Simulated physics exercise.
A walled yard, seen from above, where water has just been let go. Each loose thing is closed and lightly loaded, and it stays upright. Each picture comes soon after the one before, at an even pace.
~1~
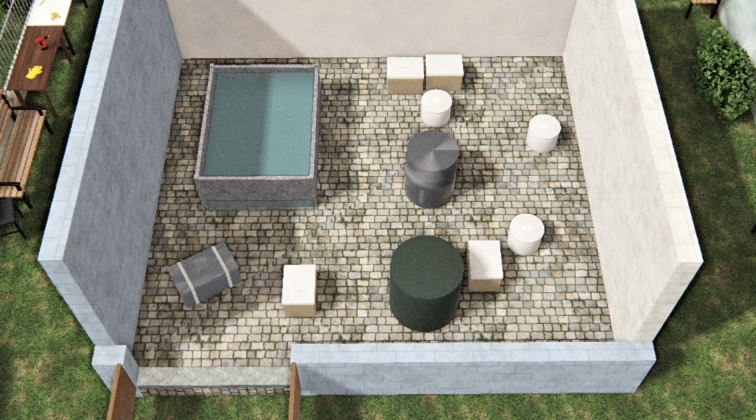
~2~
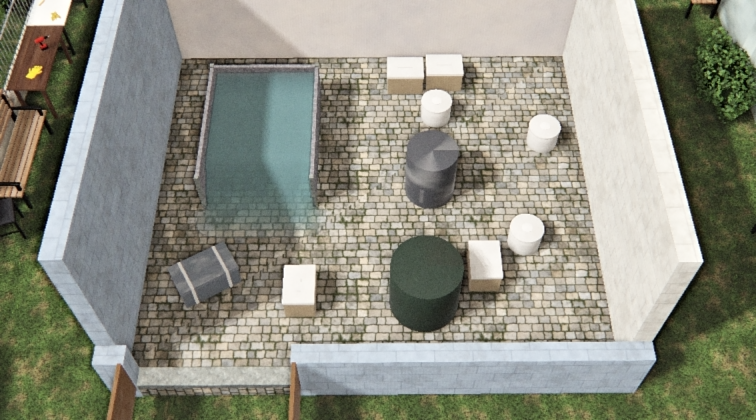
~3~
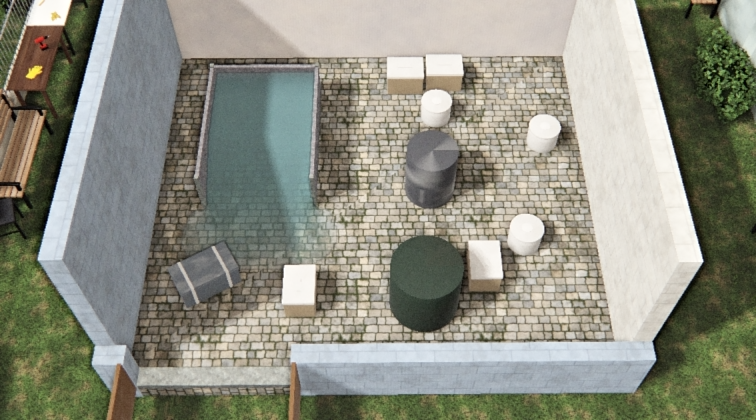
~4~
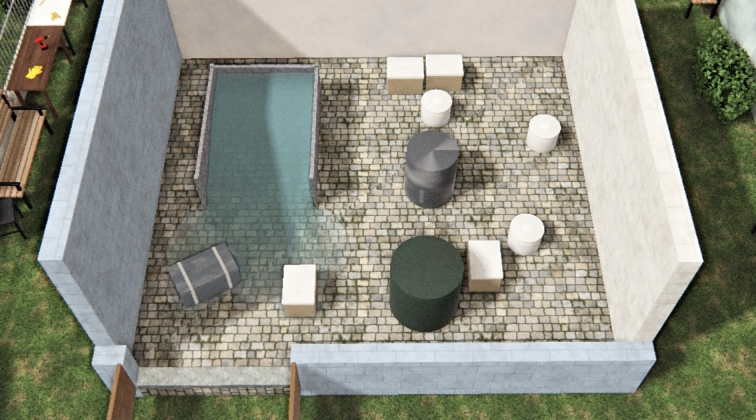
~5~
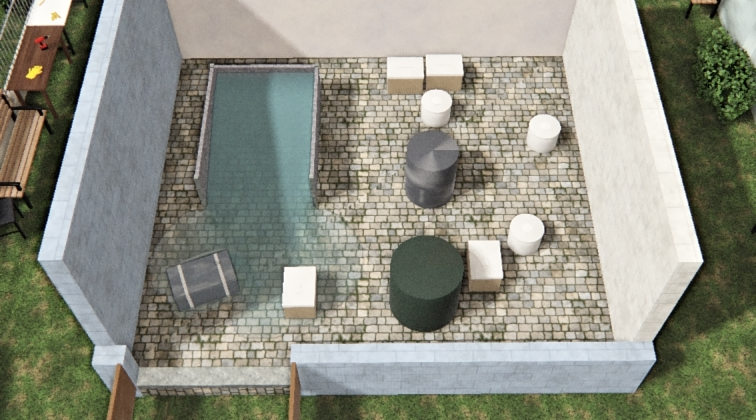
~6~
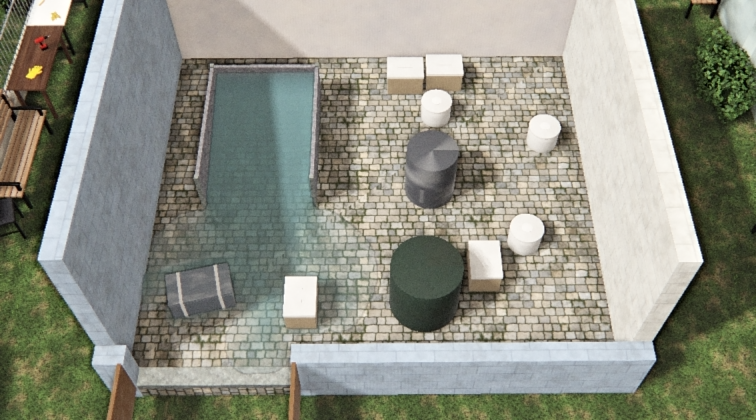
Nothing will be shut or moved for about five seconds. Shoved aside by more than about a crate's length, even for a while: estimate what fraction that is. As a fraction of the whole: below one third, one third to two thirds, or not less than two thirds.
The fraction is below one third.
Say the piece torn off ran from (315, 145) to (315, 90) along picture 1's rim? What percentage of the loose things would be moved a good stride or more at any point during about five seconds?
That works out to some 50 %.
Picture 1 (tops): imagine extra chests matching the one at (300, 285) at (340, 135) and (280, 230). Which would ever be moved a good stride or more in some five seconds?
Listed in order: Hardly budges, then shoved clear.
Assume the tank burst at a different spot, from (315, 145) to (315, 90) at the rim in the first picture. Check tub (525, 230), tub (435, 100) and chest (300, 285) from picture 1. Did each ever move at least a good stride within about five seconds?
One after the other: Not that far, pushed that far, no.
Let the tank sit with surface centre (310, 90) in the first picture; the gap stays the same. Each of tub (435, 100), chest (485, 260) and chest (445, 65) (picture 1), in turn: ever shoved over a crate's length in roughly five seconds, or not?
In turn: Less than that, pushed that far, short of that.
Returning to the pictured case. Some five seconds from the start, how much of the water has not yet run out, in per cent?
Near 48 per cent.
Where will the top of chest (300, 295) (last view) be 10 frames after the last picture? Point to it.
Approximately at pixel (339, 328).
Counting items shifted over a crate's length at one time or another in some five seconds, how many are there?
2.
A moment on, 2 of 8 are well off their spots; 0 afloat.
Next, 2 of 8 are well off their spots; 1 afloat.
Later, 2 of 8 are well off their spots; 1 afloat.
In the end, 2 of 8 are well off their spots, and 2 have been at some point; 0 afloat.
